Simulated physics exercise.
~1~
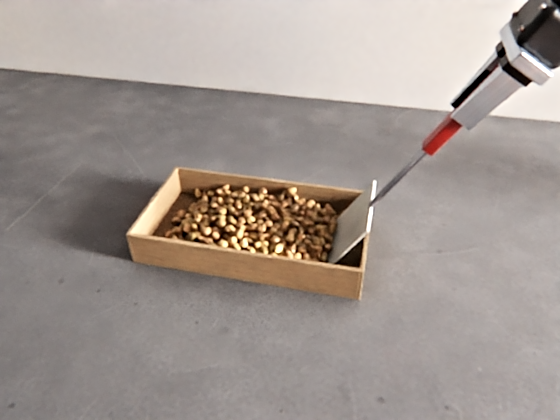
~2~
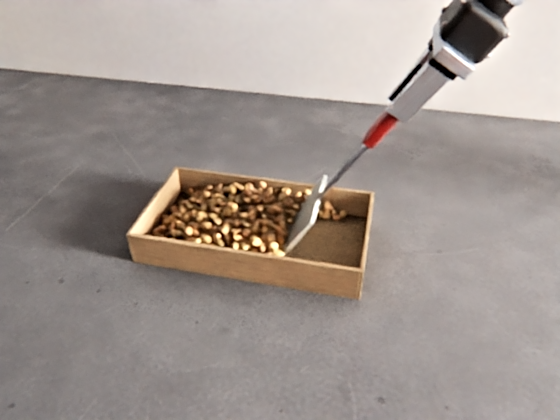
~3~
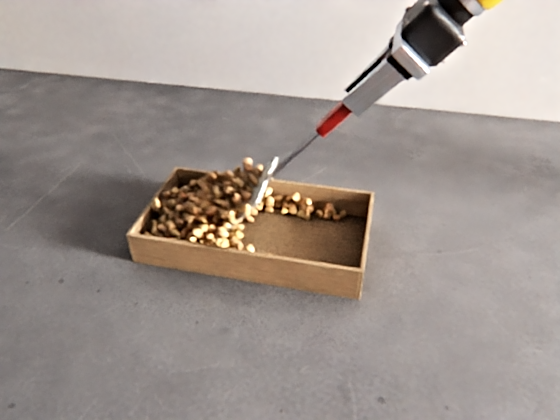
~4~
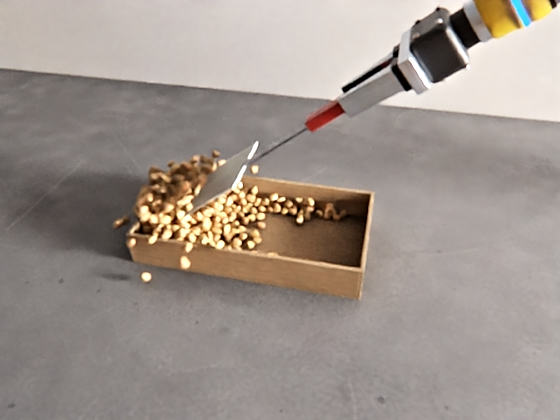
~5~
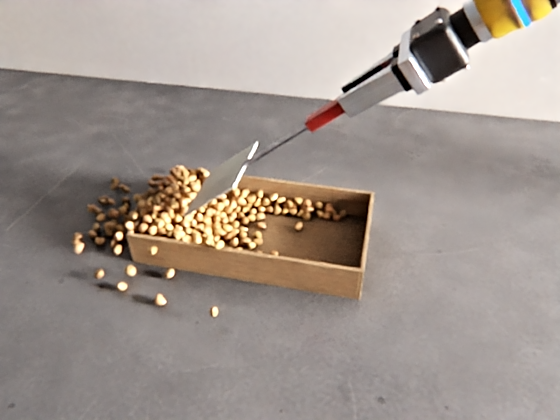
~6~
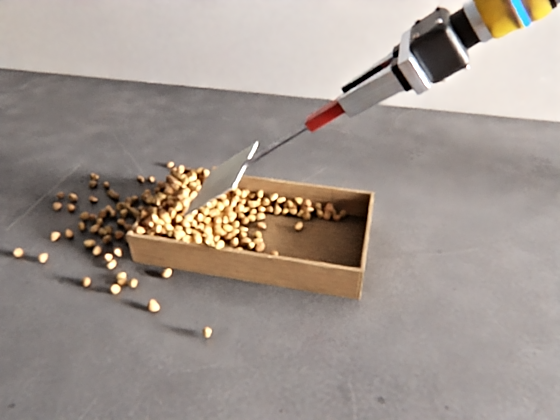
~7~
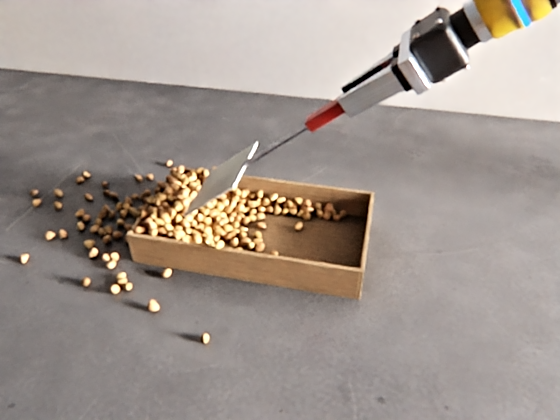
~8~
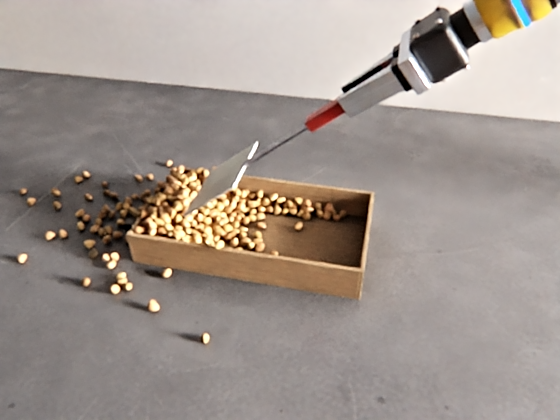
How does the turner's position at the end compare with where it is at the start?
At the start the turner is at the right end of the trough, while at the end it is farther left and a little higher, held tilted over the beans near the trough's left end.
On a grey tabletop with a pale wall behind, seen from above at an angle, a shallow wooden trough holds a bed of golden-brown dried beans. A robot arm reaching in from the upper right holds a flat metal turner at the trough's right end. The turner sweeps left, pushing the beans into a heap and leaving the right side mostly bare. It then lifts and tilts near the left end, and beans spill over the edge. They scatter across the table and settle while the turner stays still, with most beans still in the trough.
